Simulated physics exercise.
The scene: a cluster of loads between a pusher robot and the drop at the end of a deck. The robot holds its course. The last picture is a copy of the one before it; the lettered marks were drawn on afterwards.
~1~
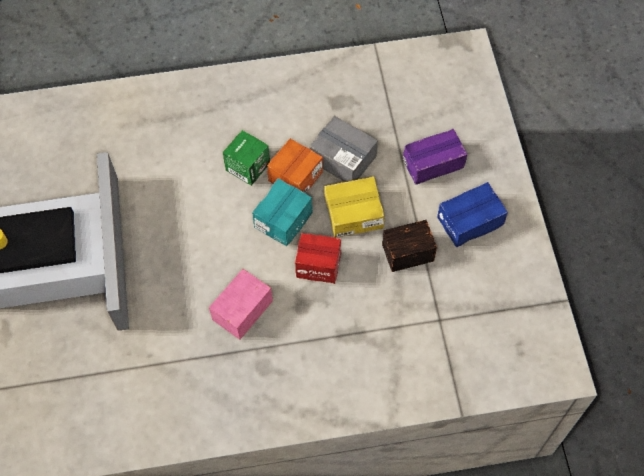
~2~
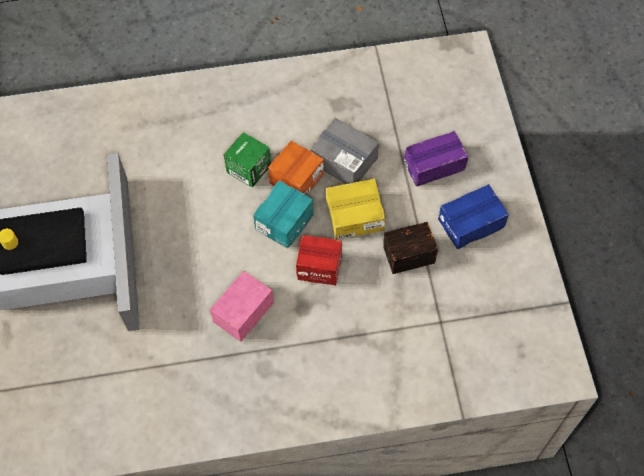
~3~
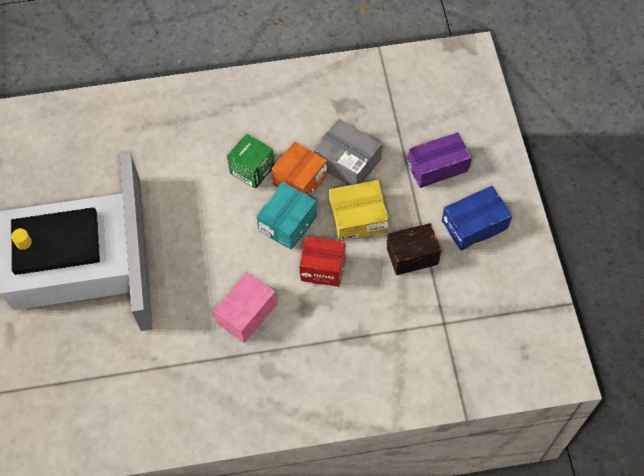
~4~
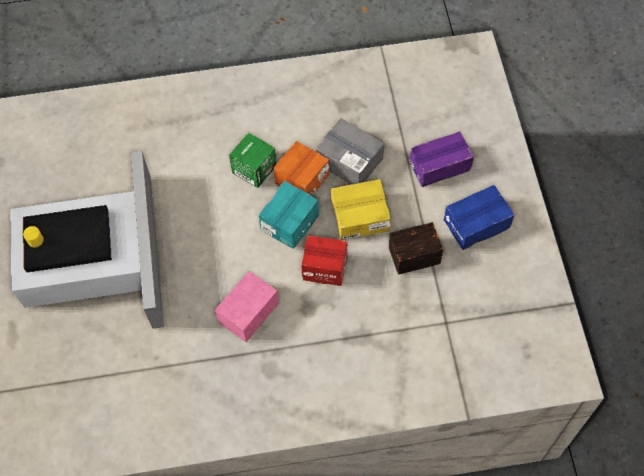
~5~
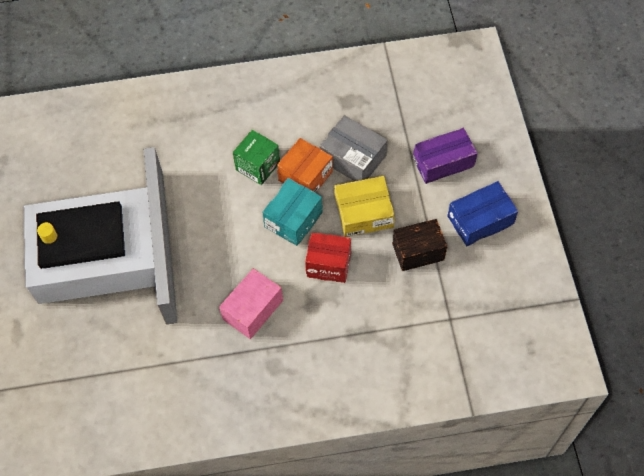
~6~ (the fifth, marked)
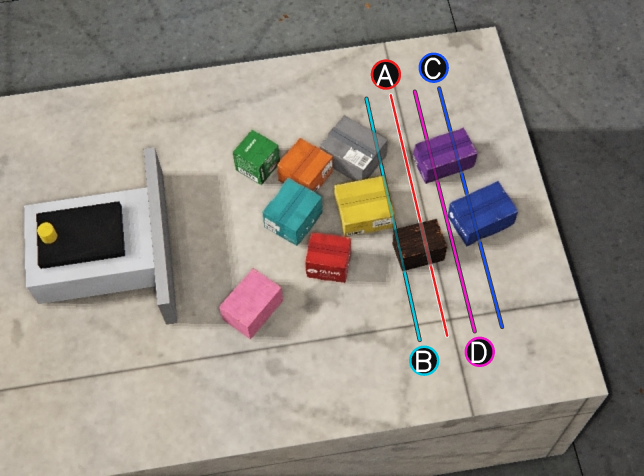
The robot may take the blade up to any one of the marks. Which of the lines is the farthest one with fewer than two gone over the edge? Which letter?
At C, and not beyond.
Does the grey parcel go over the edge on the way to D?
No.
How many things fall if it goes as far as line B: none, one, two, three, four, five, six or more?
By then, none.
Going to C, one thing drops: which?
The blue box goes over.
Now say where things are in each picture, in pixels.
The first frame shows blue box (472, 215); turquoise parcel (283, 213); pink crate (242, 304).
The second frame shows robot (48, 239); grey parcel (344, 153).
The third frame shows robot (61, 239); red box (323, 262).
The fourth frame shows robot (73, 237); black crate (415, 249).
The fifth frame shows robot (87, 233); green box (256, 157); blue box (482, 214); turquoise parcel (293, 212).
On the marked copy, A at (417, 208); B at (391, 211); C at (469, 200); D at (443, 204).
Following C. Soon after the start, robot (201, 216); pink crate (309, 303); green box (290, 151).
Later, robot (314, 199); blue box (510, 217); purple box (453, 155).
In the end, robot (402, 186); blue box over the edge; purple box (524, 140); one fallen.
As for the rest, A is within the limit but short; B is within the limit but short; D is within the limit but short.
